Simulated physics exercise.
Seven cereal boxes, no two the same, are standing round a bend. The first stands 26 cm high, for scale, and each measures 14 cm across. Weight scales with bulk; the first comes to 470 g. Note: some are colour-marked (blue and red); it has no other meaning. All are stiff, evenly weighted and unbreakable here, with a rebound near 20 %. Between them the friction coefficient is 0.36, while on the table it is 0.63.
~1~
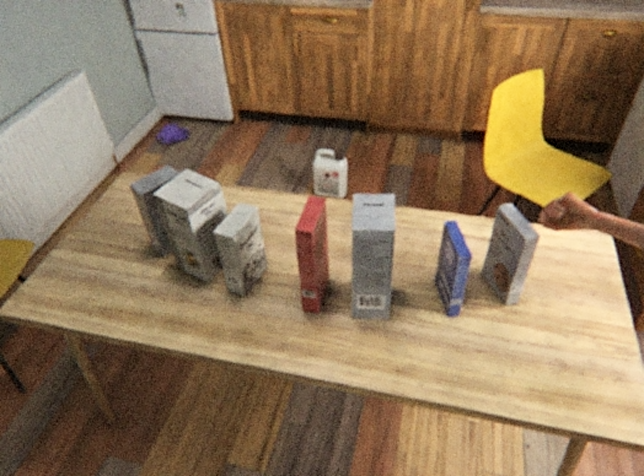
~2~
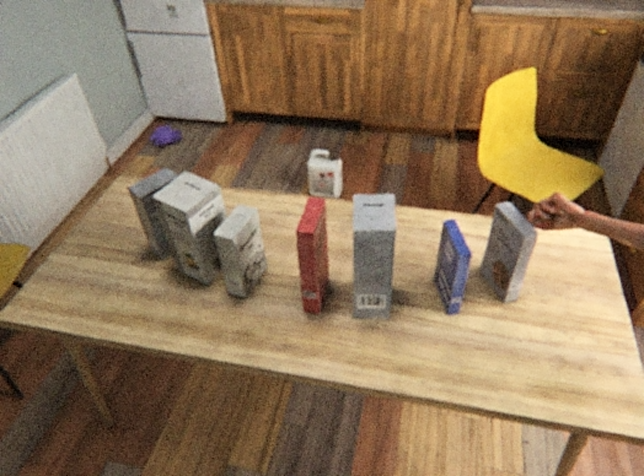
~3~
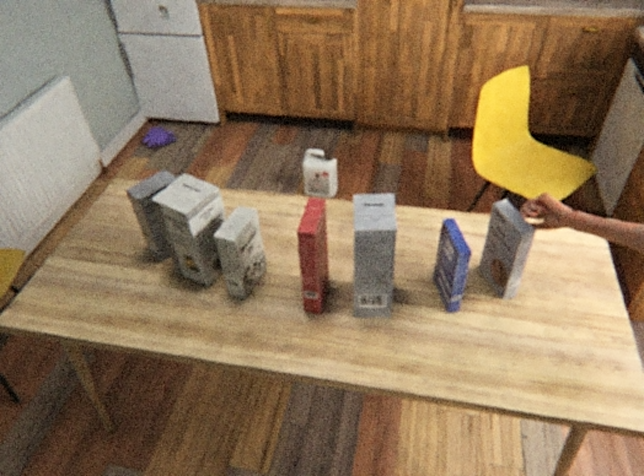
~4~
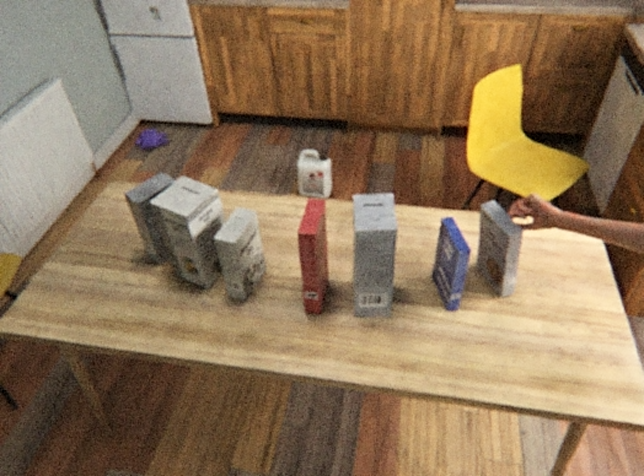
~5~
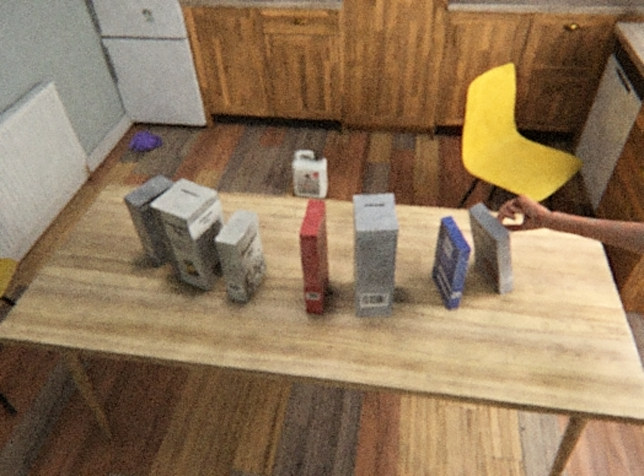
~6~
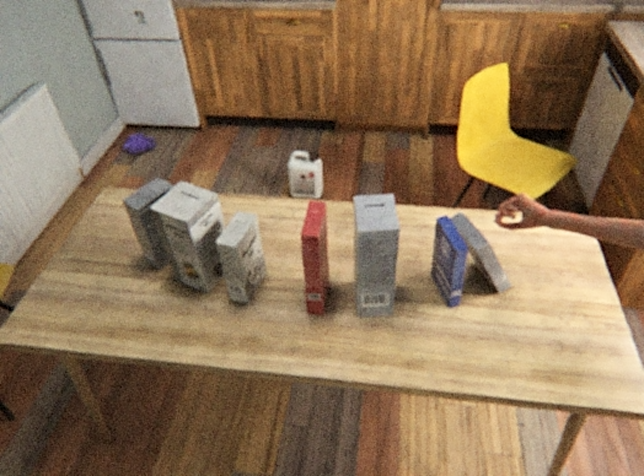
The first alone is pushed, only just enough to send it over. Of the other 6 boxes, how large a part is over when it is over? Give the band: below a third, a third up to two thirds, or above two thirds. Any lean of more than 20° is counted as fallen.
It will be short of a third.
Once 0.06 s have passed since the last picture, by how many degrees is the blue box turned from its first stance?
I'd put it at roughly 10 degrees away from its starting angle.
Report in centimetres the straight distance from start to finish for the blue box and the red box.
Approx. distance from start in cm - blue 10, red 0.
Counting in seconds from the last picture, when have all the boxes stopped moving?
Around 0.5 s.
Then, 0.06 s later than the last frame, none of the 6 other boxes over, 1 disturbed; blue box tilted 9°.
Then, 0.11 s later than the last frame, none of the 6 other boxes over, 1 disturbed; blue box tilted 17°.
Then, 0.17 s later than the last frame, 1 of the 6 other boxes over; blue box tilted 32°.
Then, 0.29 s later than the last frame, 1 of the 6 other boxes over; blue box tilted 42°.
When it is over, 1 of the 6 other boxes over; blue box tilted 43°; red box unmoved. That is 17 per cent. Five left standing. In pixels of the last frame, middles, blue box near (422, 272), red box near (317, 260).
